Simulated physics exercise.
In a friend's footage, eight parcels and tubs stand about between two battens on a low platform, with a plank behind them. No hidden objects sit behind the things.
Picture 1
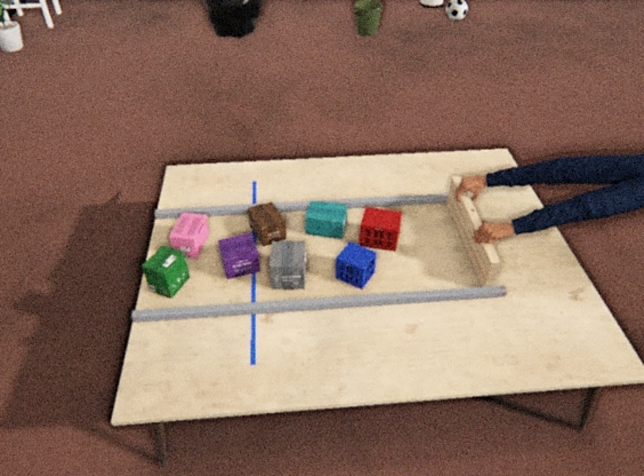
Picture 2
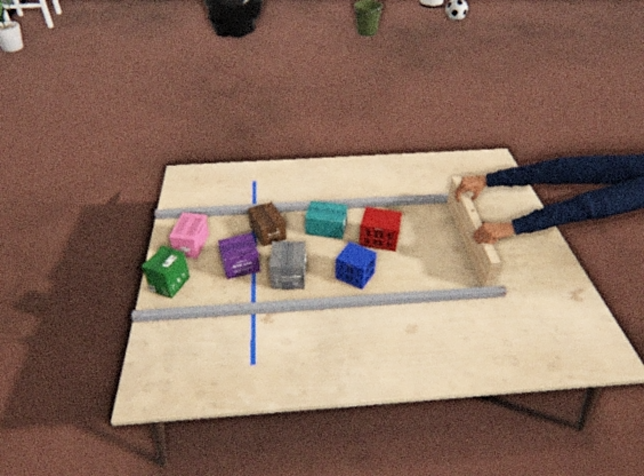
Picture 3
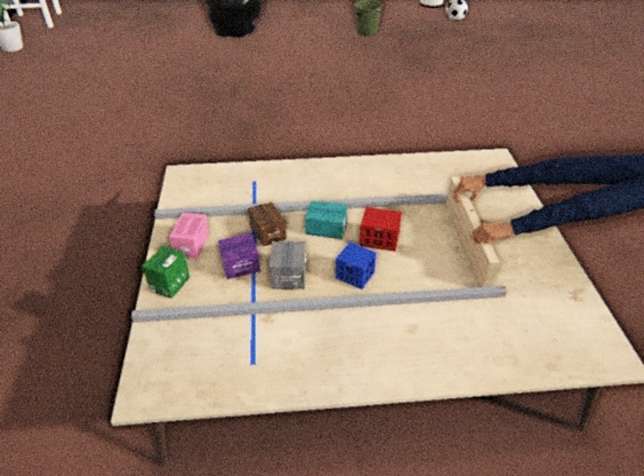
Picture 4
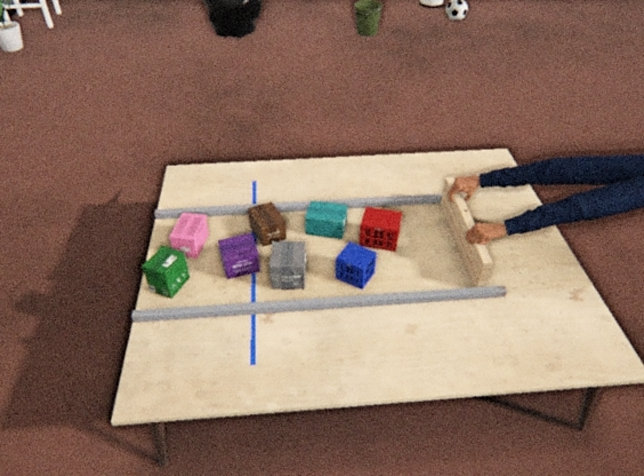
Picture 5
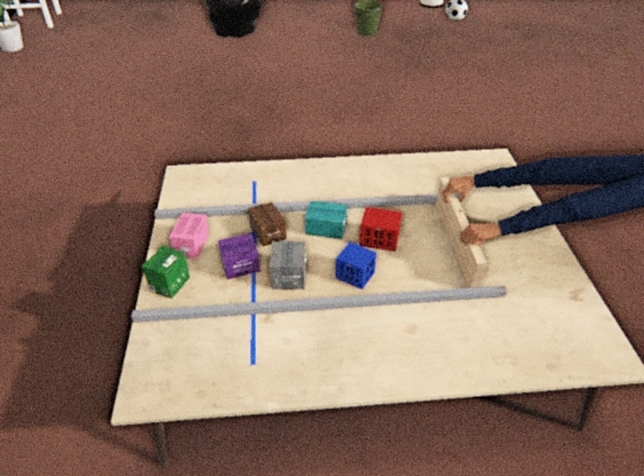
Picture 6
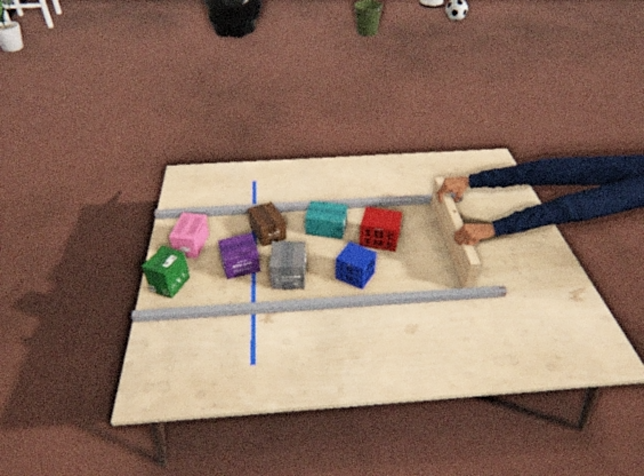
Eight colorful boxes sat still between two grey rails on a wooden table, some on either side of a blue line, while two hands at the right slid a wooden plank slightly left toward them.
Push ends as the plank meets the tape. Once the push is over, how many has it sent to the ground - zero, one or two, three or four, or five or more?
Nothing is pushed off.
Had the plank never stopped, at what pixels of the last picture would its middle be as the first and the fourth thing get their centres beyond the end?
Pixels in order: Roughly (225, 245), roughly (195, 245).
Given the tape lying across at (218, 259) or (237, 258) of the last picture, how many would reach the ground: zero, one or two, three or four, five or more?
In turn: Just one or two; none.
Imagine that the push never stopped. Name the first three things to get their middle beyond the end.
First comes the green parcel, next the pink tote, and after that the purple box.
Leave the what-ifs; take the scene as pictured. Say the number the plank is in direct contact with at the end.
Looks like 3 of them, all told.
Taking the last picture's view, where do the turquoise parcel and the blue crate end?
Final pixels, roughly: (240, 218) for the first, (237, 282) for the other.
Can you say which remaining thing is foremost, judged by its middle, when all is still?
Answer: The green parcel.
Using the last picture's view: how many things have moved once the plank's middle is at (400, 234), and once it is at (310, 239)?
Moved so far: 1, then 6.
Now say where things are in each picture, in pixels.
Green parcel (167, 272); pink tote (190, 236); purple box (239, 256); plank (471, 230); tape (254, 257), in the first picture.
Pink tote (190, 236); blue crate (356, 266), in the second picture.
Purple box (239, 256); turquoise parcel (326, 220), in the third picture.
Green parcel (167, 272); grey parcel (289, 265), in the fourth picture.
Pink tote (190, 236); plank (458, 231), in the fifth picture.
Green parcel (167, 272); pink tote (190, 236); purple box (239, 256); plank (452, 231); tape (254, 257), in the sixth picture.
Early on, none off yet; green parcel at rest near (167, 272); pink tote at rest near (190, 236); purple box at rest near (239, 256).
Finally, the number that fall off is zero.
